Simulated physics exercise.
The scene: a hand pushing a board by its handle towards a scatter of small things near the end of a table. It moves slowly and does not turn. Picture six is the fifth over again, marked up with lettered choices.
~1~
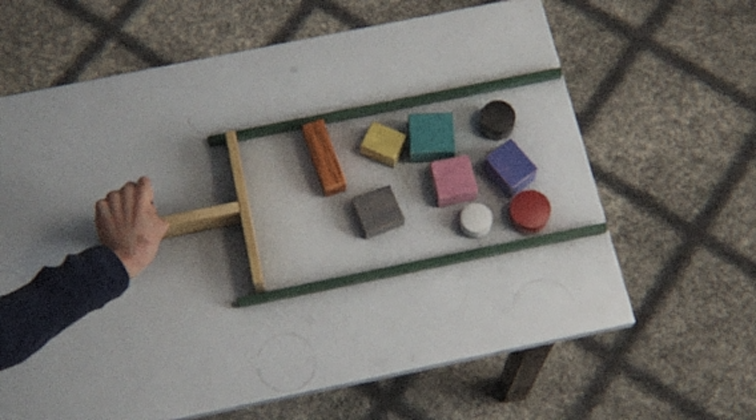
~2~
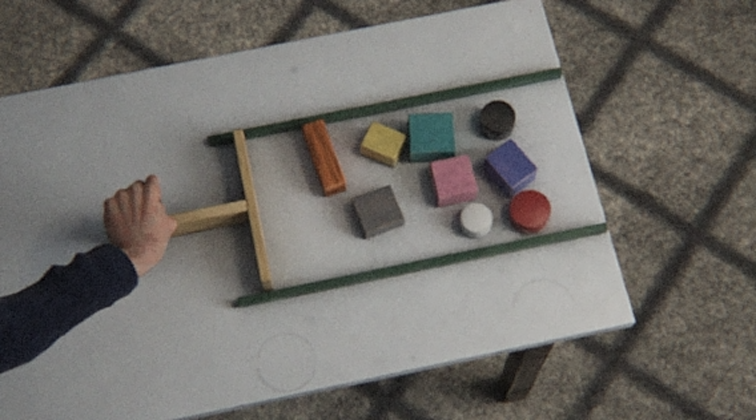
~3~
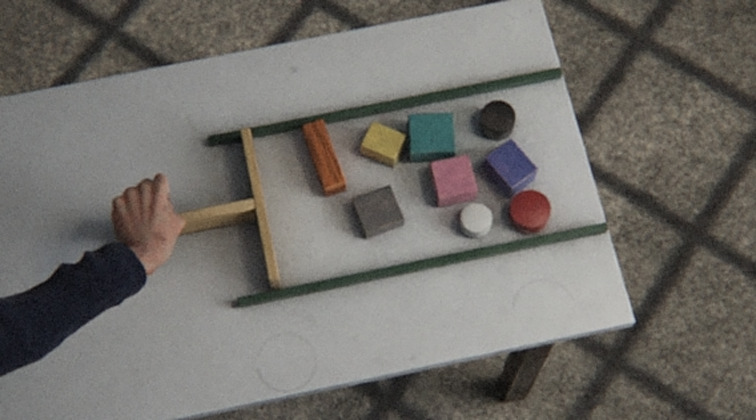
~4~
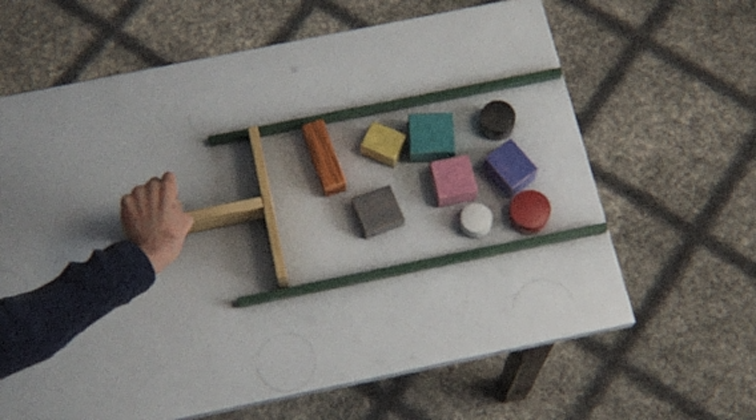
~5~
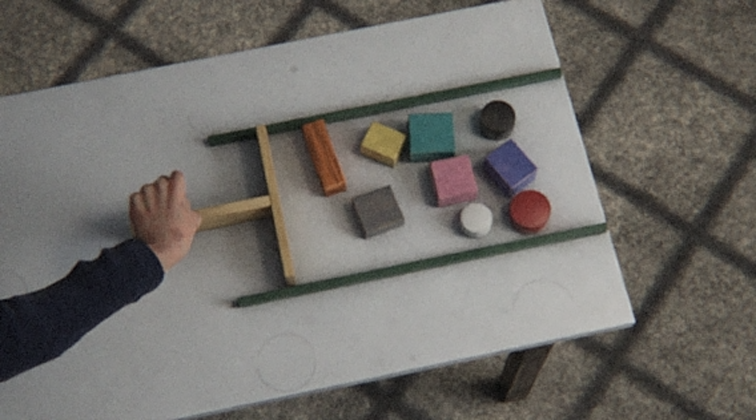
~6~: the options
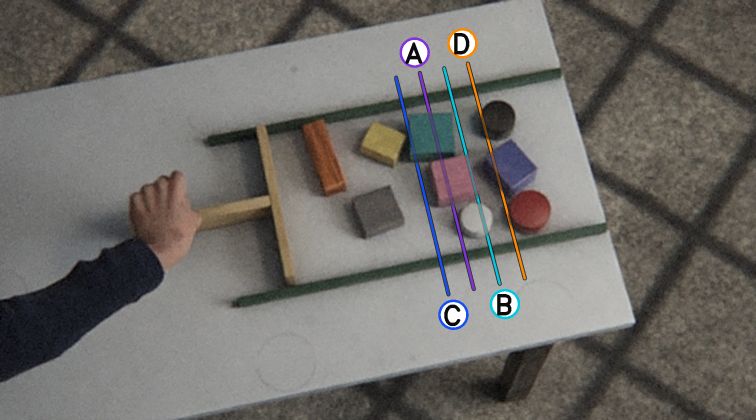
In the video, a hand slowly pushes a wooden board by its handle a short way to the right between two green rails on a table, while the scattered coloured blocks and round tins ahead of it stay still.
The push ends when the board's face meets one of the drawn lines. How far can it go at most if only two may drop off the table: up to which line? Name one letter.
No farther than D.
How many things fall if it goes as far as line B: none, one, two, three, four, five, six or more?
One.
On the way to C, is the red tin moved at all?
No.
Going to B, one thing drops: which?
It is the black tin.
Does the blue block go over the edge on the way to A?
No.
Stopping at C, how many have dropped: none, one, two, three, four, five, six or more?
The count is none.
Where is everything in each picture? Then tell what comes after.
Yellow block (384, 145); pink block (453, 181); red tin (530, 212), in the first picture.
Board (251, 204); white tin (476, 221), in the second picture.
Board (259, 202); blue block (510, 168), in the third picture.
Board (267, 200); grey block (378, 212), in the fourth picture.
Board (275, 199); yellow block (384, 145); pink block (453, 181); red tin (530, 212), in the fifth picture.
On the marked copy, A at (446, 178); B at (471, 173); C at (421, 182); D at (495, 168).
Taking D. A third of the way, board (354, 183); yellow block (395, 140); turquoise block (440, 135).
Two thirds of the way, board (433, 167); black tin (547, 115); blue block (536, 165).
When it is over, board (494, 155); blue block over the edge; black tin over the edge; two fallen.
As for the rest, A is within the limit but short; B is within the limit but short; C is within the limit but short.
